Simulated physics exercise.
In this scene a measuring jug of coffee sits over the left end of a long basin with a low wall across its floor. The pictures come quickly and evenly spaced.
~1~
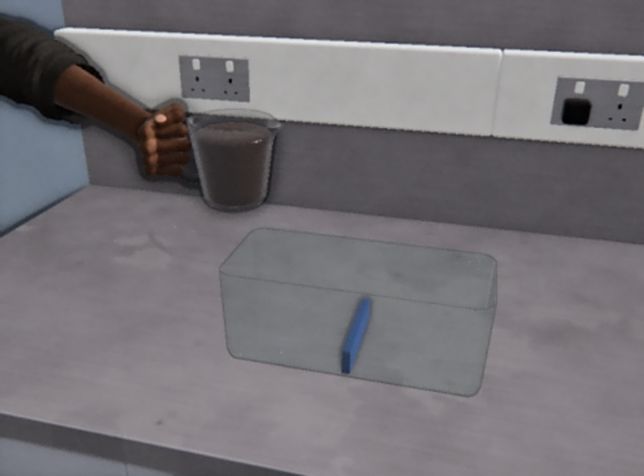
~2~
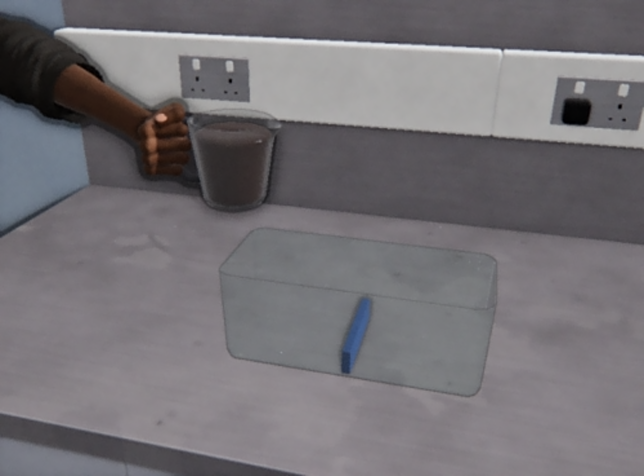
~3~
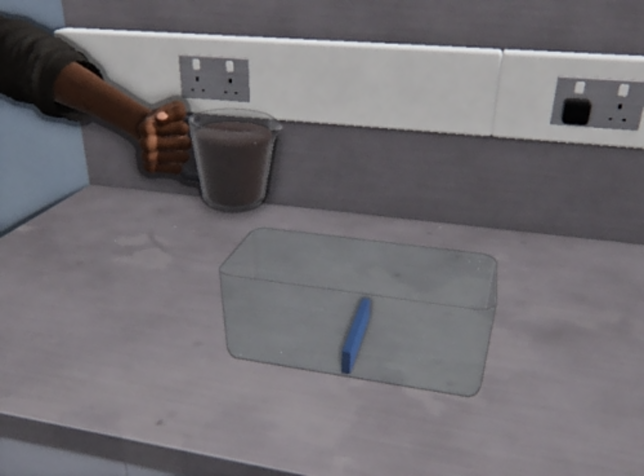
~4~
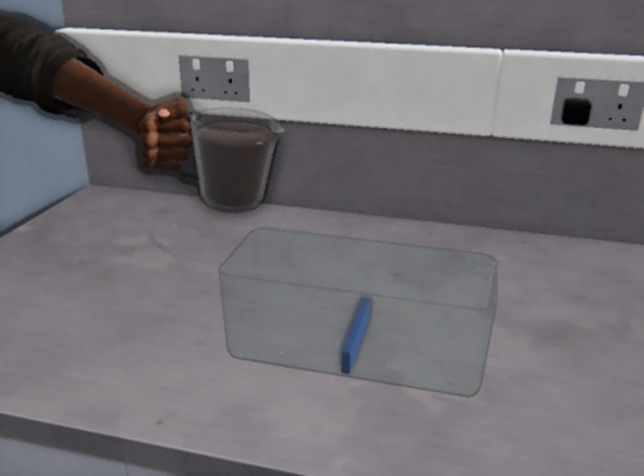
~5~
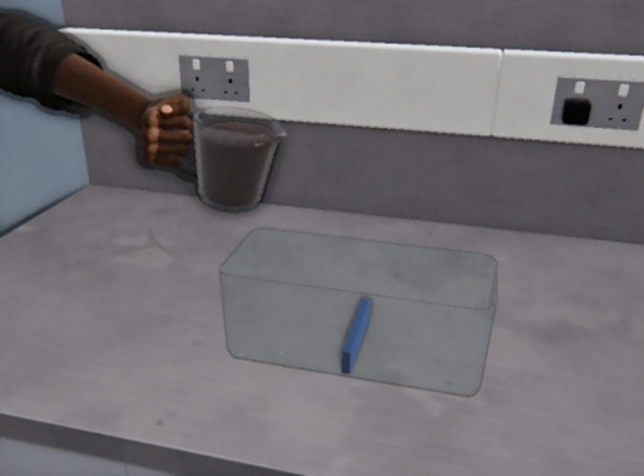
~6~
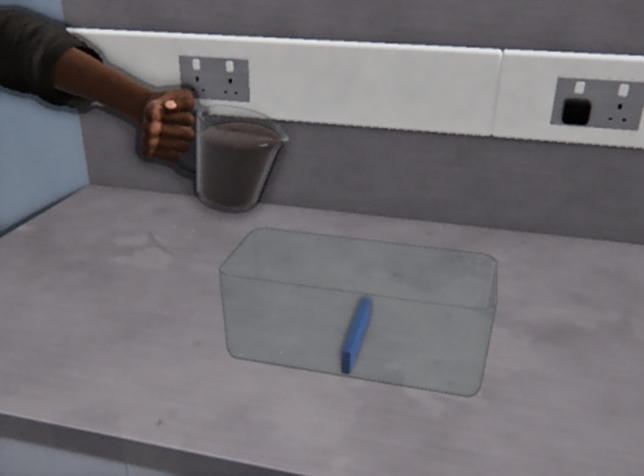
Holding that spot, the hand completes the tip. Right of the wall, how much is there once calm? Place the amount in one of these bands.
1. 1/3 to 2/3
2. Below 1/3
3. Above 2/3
Answer: 2.
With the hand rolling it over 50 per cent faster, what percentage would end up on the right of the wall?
Some 10 per cent.
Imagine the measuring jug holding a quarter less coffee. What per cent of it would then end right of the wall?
It works out near 10 percent.
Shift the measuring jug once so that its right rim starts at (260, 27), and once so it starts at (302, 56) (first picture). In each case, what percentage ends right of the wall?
About 10 % the first time, about 55 % the second.
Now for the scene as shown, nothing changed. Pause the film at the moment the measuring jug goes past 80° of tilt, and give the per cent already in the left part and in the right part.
Left: 10 %. Right: 0 %.
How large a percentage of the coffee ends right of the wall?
About 10 percent.
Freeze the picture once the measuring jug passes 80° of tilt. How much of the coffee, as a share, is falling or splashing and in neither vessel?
It's close to 25 per cent.
A moment on, the measuring jug is tipped on its side and 63 per cent is still to pour, 12 is left of the wall and 0 right of it.
Next, the measuring jug is tipped right over and 6 per cent is still to pour, 81 is left of the wall and 2 right of it.
Then the measuring jug is tipped right over and 0 per cent is still to pour, 90 is left of the wall and 7 right of it.
Later the measuring jug is tipped right over and 0 per cent is still to pour, 90 is left of the wall and 8 right of it.
Finally, 90 per cent lies left of the wall, 8 right of it and 2 outside.
